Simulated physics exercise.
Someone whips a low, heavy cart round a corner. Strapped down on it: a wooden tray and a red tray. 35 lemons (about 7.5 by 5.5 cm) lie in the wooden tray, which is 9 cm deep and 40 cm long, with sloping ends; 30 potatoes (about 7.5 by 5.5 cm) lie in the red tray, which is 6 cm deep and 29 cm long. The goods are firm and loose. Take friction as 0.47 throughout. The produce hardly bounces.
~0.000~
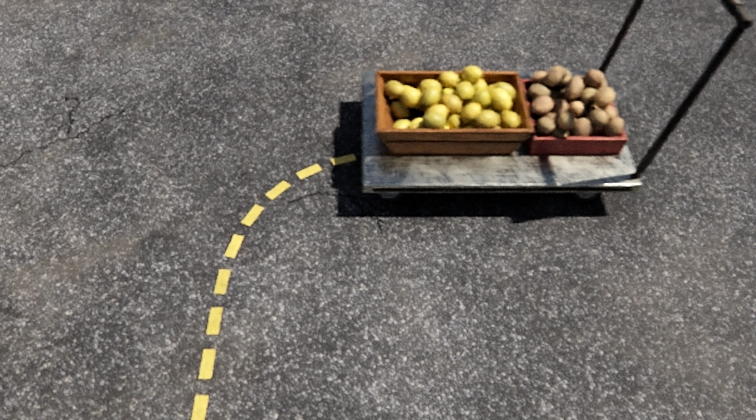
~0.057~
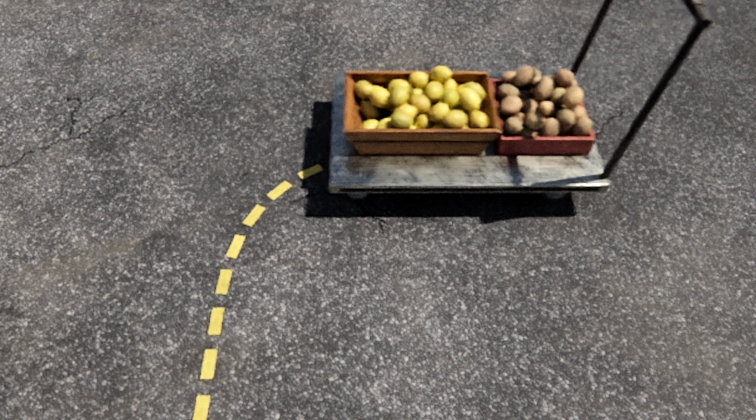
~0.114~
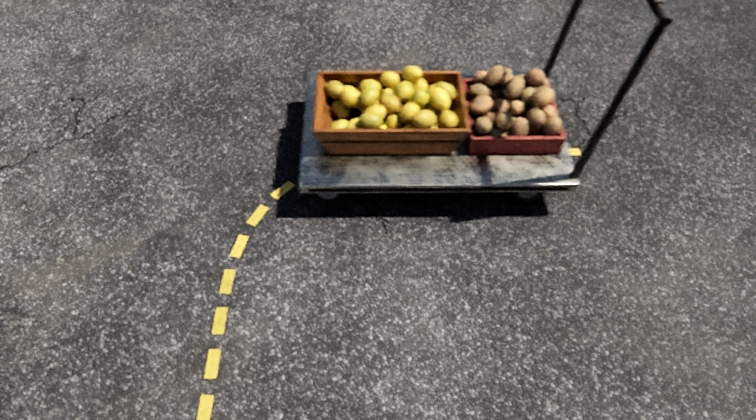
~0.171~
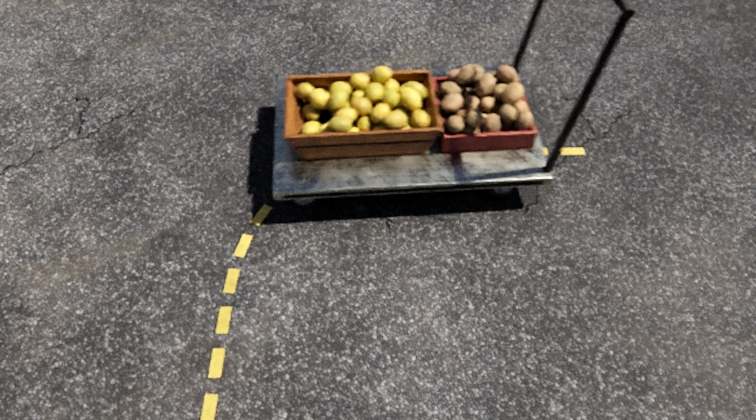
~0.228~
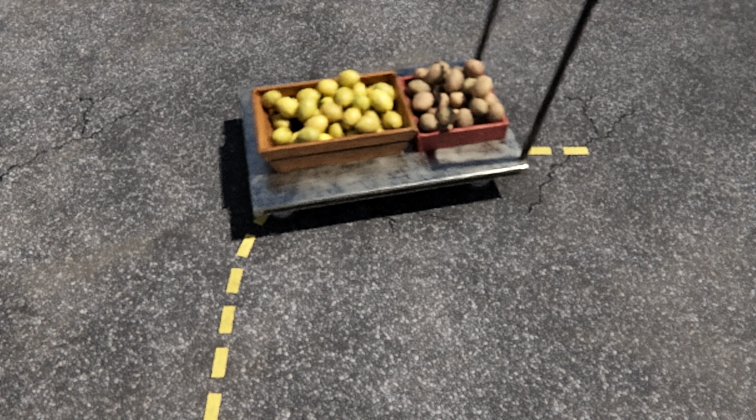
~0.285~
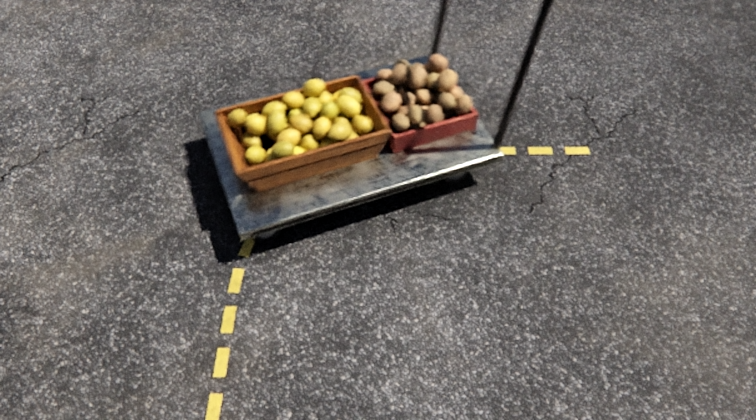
To begin with, a low flatbed cart carrying yellow produce in a wooden tray and brown produce in a red tray rolls left across dark pavement. It then follows a curved dashed yellow line, turning its left end down toward the viewer while the produce stays in both trays.
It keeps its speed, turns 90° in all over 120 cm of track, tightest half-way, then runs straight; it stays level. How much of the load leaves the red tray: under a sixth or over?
It sheds over a sixth of them.
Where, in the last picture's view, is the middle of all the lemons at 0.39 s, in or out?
Around (255, 162).
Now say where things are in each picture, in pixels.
In the first picture (places track the rim corner closest to us here), red tray (538, 138); wooden tray (380, 130); heading changed by 0°, 0 cm rolled; all still inside.
The second picture shows red tray (506, 138); wooden tray (347, 130); heading changed by 0°, 11 cm rolled.
The third picture shows red tray (476, 137); wooden tray (316, 130); heading changed by 0°, 23 cm rolled.
The fourth picture shows red tray (448, 136); wooden tray (287, 136); heading changed by 4°, 34 cm rolled.
The fifth picture shows red tray (423, 135); wooden tray (261, 150); heading changed by 11°, 46 cm rolled.
The sixth picture shows red tray (397, 135); wooden tray (239, 172); heading changed by 22°, 57 cm rolled; all still inside.
After 0.39 s, the wooden tray has all 35 and the red tray has all 30.
After 0.51 s, the wooden tray has all 35 and the red tray is down by 3 of 30.
After 0.69 s, the wooden tray is down by 1 of 35 and the red tray is down by 9 of 30.
Final count (at 1.14 s), the wooden tray is down by 1 of 35 and the red tray is down by 12 of 30. Asked share, 12 of 30, 40 per cent.
